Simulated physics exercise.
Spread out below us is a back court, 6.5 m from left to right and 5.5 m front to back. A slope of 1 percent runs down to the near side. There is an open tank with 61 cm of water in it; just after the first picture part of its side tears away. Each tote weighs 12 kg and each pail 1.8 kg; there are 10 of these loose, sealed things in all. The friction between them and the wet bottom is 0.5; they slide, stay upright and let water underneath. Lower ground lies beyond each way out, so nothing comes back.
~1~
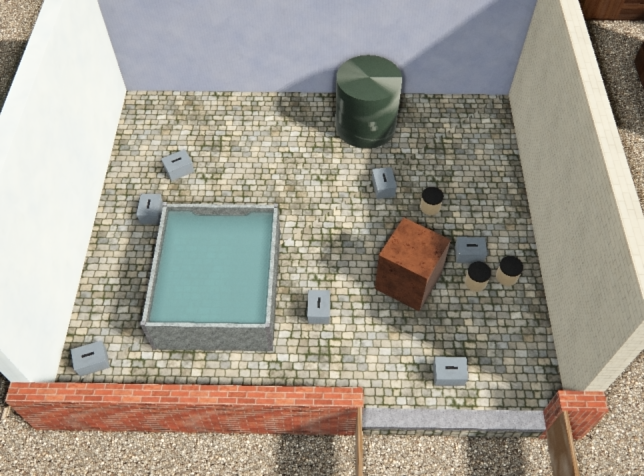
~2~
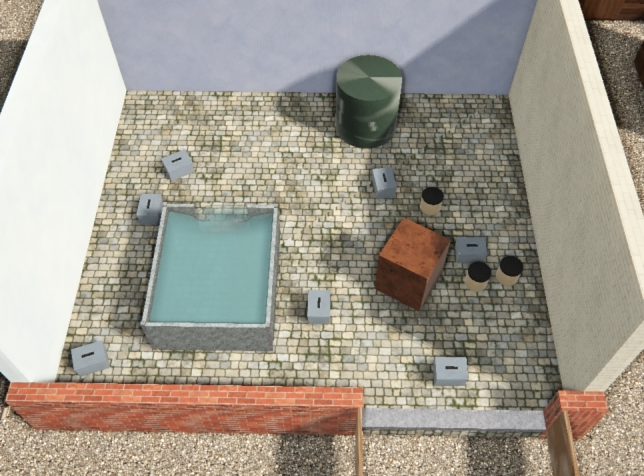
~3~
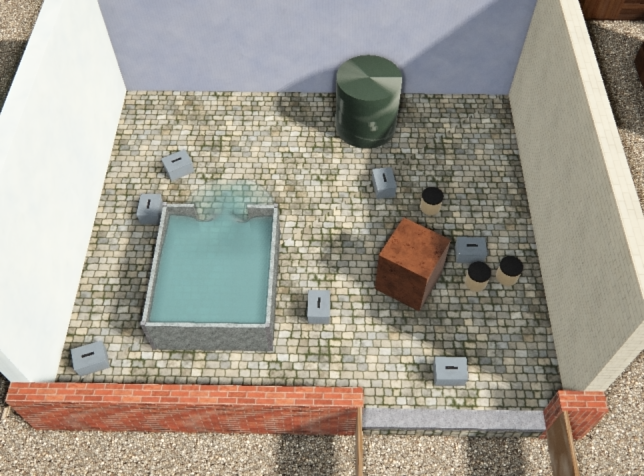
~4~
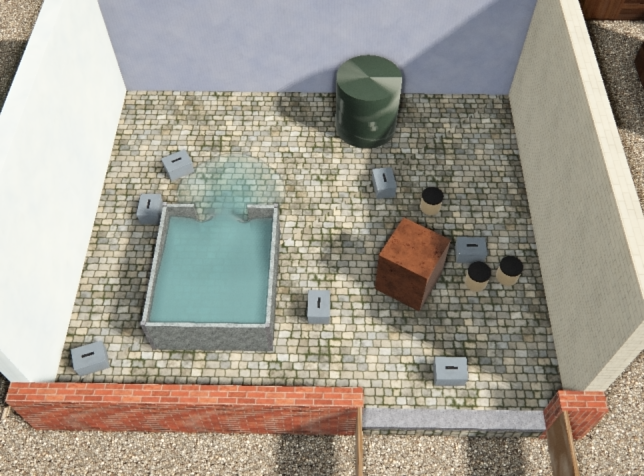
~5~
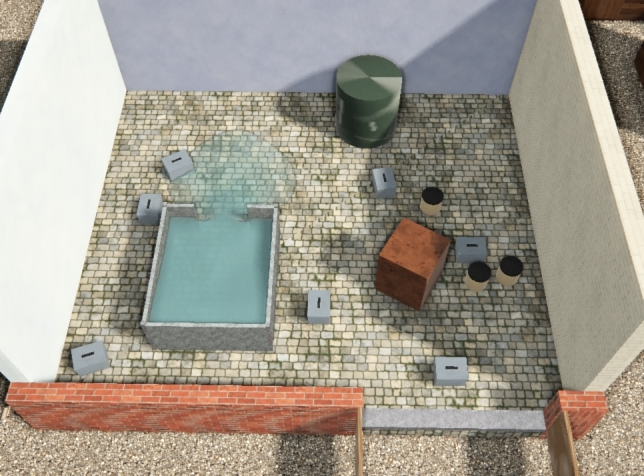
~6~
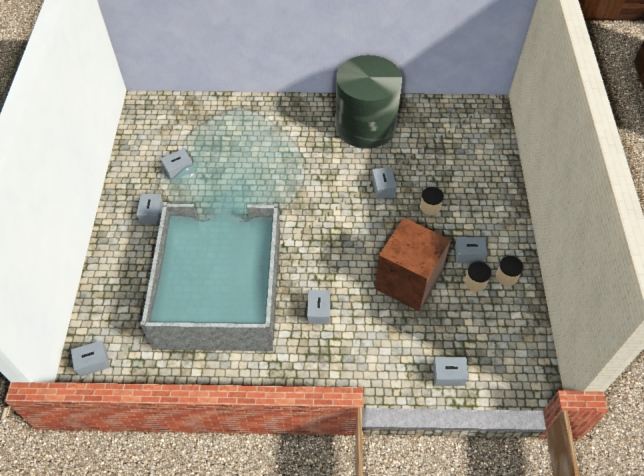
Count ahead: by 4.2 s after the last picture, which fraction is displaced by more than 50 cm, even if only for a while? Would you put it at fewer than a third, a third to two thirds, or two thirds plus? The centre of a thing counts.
Lower band.
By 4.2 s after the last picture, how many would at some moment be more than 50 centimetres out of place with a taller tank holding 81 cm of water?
The count would be 1.
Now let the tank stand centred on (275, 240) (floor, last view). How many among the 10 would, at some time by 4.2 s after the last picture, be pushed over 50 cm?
The answer would then be 0.
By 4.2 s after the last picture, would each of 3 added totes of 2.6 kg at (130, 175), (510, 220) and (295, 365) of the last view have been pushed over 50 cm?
Result, in sequence: Above the mark / below the mark / below the mark.
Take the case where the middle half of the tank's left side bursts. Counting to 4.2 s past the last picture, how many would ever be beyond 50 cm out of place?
In that case the number is 1.
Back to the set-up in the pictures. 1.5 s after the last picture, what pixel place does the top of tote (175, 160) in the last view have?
Estimated pixel: Around (128, 121).
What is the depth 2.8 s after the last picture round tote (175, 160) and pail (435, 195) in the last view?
Close to 11 and 0 centimetres.
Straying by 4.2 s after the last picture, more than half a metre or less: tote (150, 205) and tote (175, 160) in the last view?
Result, in order: Not exceeded; exceeded.
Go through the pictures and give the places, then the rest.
The first frame shows a tote at (177, 160) rests on the ground; a tote at (88, 355), on the bottom; water covers 2.7 m2; 0 of 10 have shifted.
The second frame shows a tote at (177, 160), on the bottom; a tote at (88, 355) rests on the ground; 3.1 m2 under water; 0 of 10 have shifted.
The third frame shows a tote at (177, 160) rests on the ground; a tote at (88, 355), on the bottom; water covers 3.7 m2; 0 of 10 have shifted.
The fourth frame shows a tote at (177, 160), on the bottom; a tote at (88, 355), on the bottom; 4.6 m2 under water; 0 of 10 have shifted.
The fifth frame shows a tote at (177, 160), on the bottom; a tote at (88, 355), on the bottom; water covers 5.4 m2; 0 of 10 have shifted.
The sixth frame shows a tote at (176, 160), on the bottom; a tote at (88, 355) rests on the ground; 6.5 m2 under water; 0 of 10 have shifted.
Then, 0.4 s after the last picture 0 of 10 are over 50 cm from their spots; 0 afloat.
Then, 1.5 s after the last picture 1 of 10 are over 50 cm from their spots; 0 afloat.
Then, 2.8 s after the last picture 1 of 10 are over 50 cm from their spots; 1 afloat.
Then, 4.2 s after the last picture 1 of 10 are over 50 cm from their spots, and 1 have been at some point; 0 afloat.
